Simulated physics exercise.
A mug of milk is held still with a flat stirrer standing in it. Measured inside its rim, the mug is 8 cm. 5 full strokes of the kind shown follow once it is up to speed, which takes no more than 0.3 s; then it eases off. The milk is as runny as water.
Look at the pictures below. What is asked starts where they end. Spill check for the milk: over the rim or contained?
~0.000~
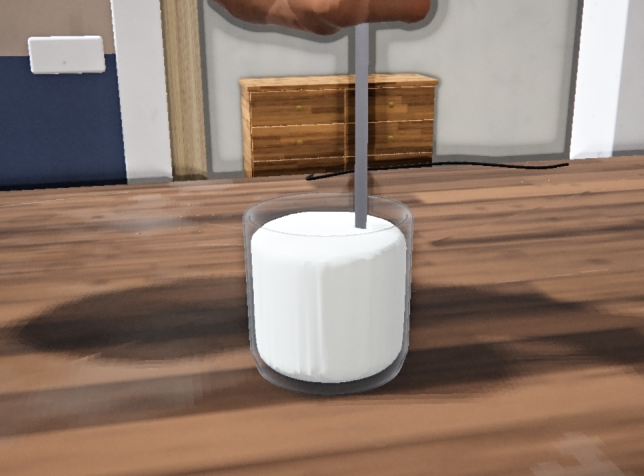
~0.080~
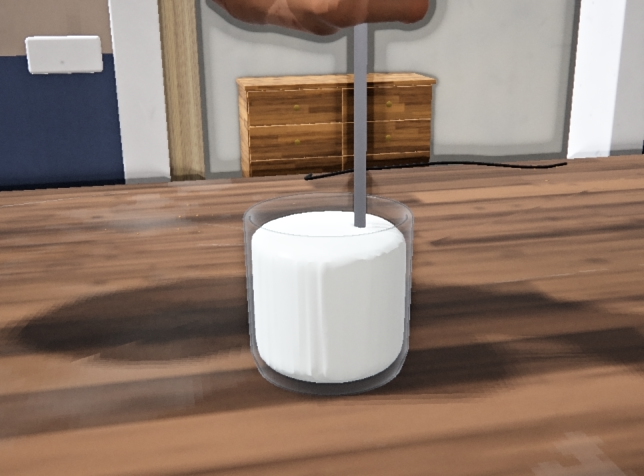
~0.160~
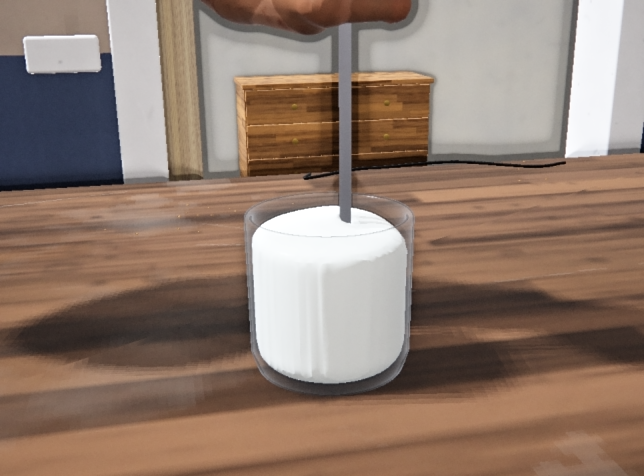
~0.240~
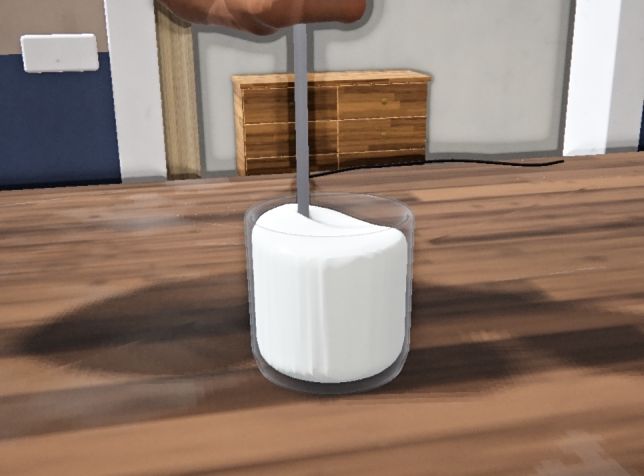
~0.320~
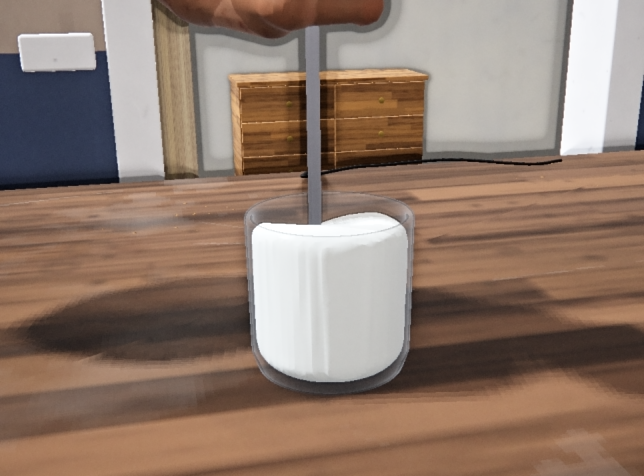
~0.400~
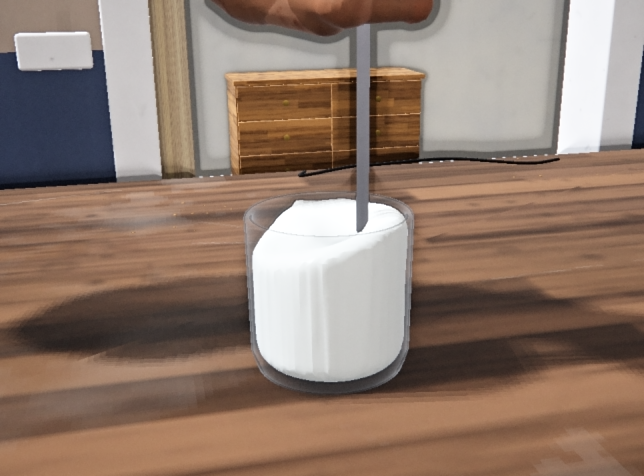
Over the rim.
By 0.71 s 3 ml is over the rim.
By 1.03 s 6 ml is over the rim.
By 1.35 s 7 ml is over the rim.
By 1.66 s 7 ml is over the rim.
At rest 7 ml is over the rim.
